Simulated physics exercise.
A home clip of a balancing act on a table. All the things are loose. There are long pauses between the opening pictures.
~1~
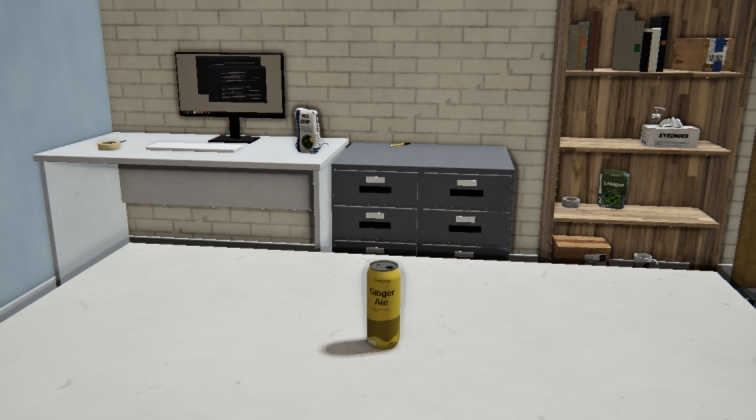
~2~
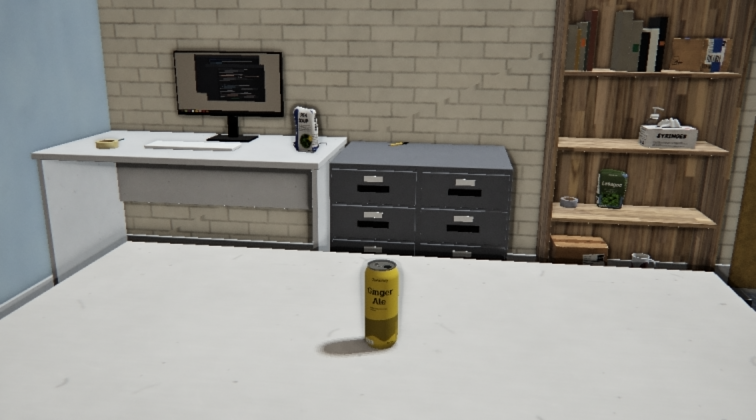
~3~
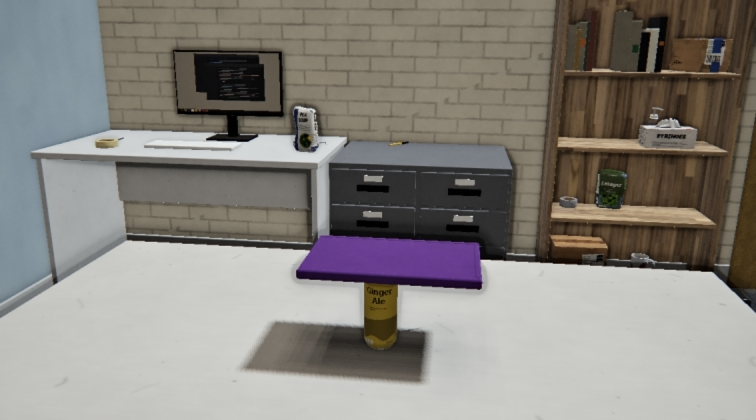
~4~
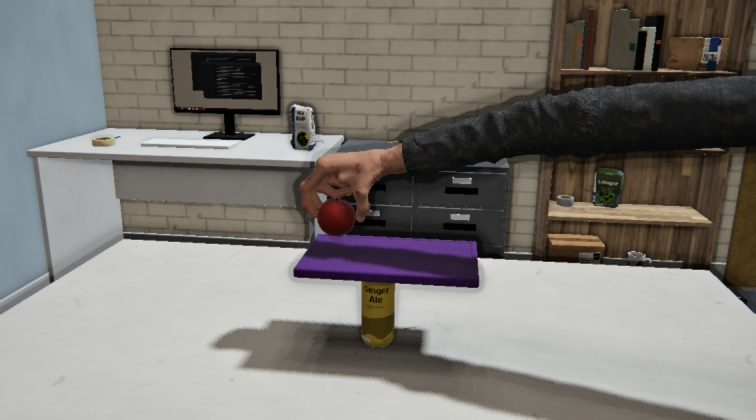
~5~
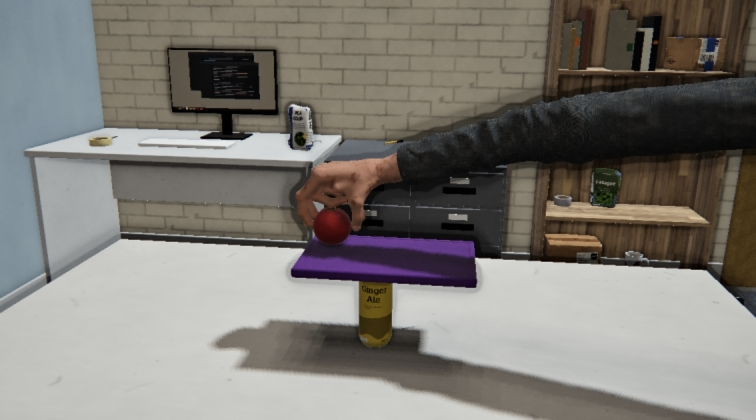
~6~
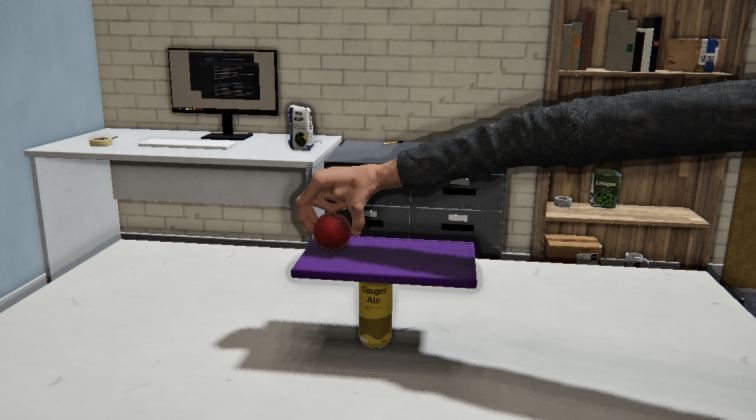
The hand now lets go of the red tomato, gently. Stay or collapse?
It holds.
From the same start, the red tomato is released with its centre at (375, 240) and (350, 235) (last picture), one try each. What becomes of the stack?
In the first case it keeps its balance; in the second case it keeps its balance.
Then, 0.60 s after the last picture, nothing has stirred.
Then, 1.30 s after the last picture, red tomato resting near (331, 232).
At rest, all 3 in place. Seen from the same camera at the end, red tomato near (329, 231). The stack stays up.
